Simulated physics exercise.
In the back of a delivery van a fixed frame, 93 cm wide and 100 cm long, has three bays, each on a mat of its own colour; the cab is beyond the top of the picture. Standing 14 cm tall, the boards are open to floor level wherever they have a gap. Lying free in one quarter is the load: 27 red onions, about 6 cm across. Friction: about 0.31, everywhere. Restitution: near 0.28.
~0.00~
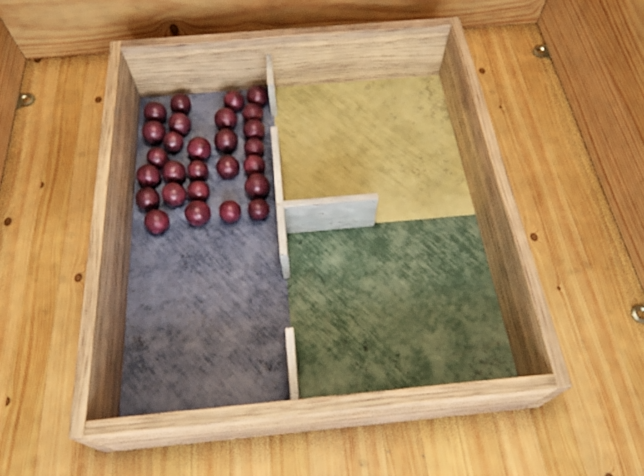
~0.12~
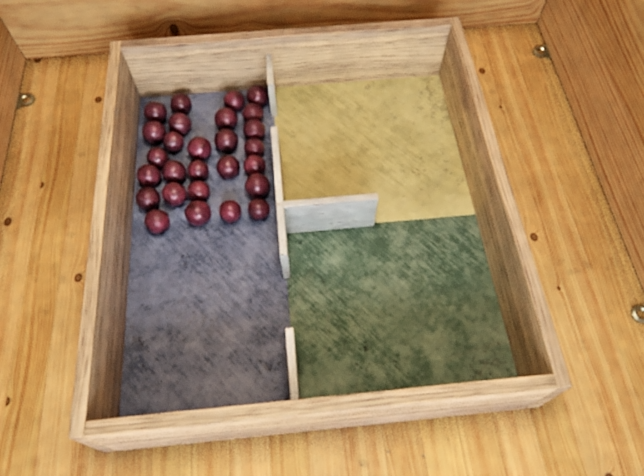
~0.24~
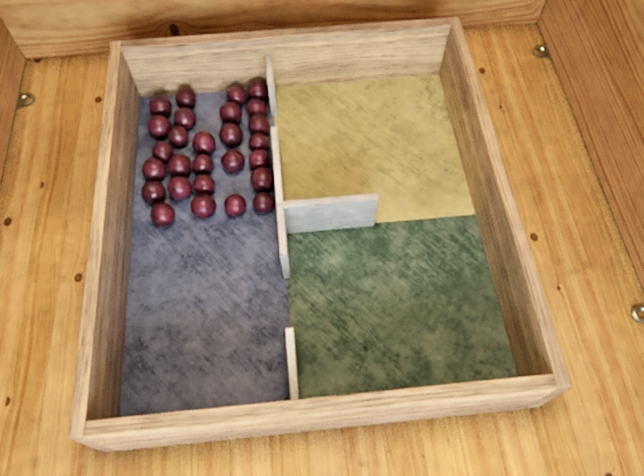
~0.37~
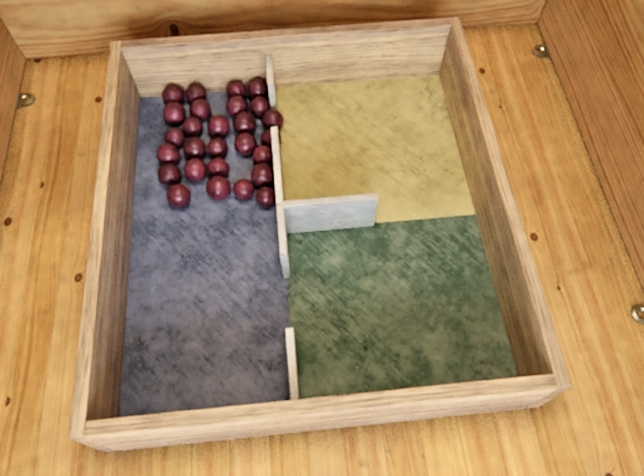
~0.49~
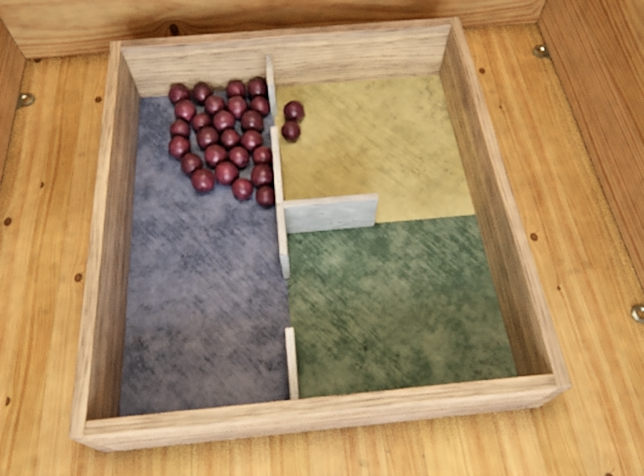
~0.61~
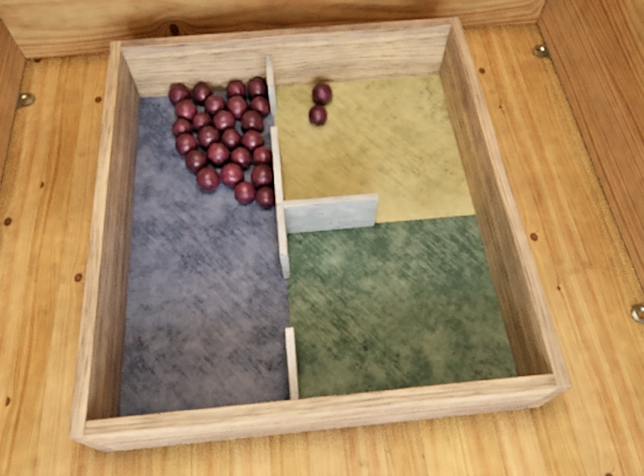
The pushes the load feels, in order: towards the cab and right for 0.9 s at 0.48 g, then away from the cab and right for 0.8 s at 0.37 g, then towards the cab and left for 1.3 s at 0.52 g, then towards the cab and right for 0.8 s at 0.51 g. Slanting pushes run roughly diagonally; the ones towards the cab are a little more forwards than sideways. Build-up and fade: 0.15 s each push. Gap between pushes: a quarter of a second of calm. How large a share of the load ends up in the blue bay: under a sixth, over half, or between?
Over half.
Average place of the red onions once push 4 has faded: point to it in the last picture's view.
Near (254, 117).
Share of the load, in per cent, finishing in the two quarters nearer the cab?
Around 100 per cent.
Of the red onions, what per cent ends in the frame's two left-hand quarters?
About 80 %.
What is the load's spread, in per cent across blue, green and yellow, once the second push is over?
Result, in percent - blue: 80, green: 10, yellow: 10.
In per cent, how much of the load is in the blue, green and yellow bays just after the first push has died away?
You'd see blue holding 90, green holding 0 and yellow holding 10 per cent.
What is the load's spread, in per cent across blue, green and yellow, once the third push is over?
Blue 90, green 10, yellow 10 %.
After push 1 (1.14 s), 25 in the blue bay and 2 in the yellow bay.
After push 2 (2.19 s), 22 in the blue bay, 2 in the green bay and 3 in the yellow bay.
After push 3 (3.74 s), 23 in the blue bay, 2 in the green bay and 2 in the yellow bay.
After push 4 (4.79 s), 21 in the blue bay, 1 in the green bay and 5 in the yellow bay.
Outcome (at 5.36 s), 21 in the blue bay and 6 in the yellow bay. Asked share, 21 of 27, 78 per cent.
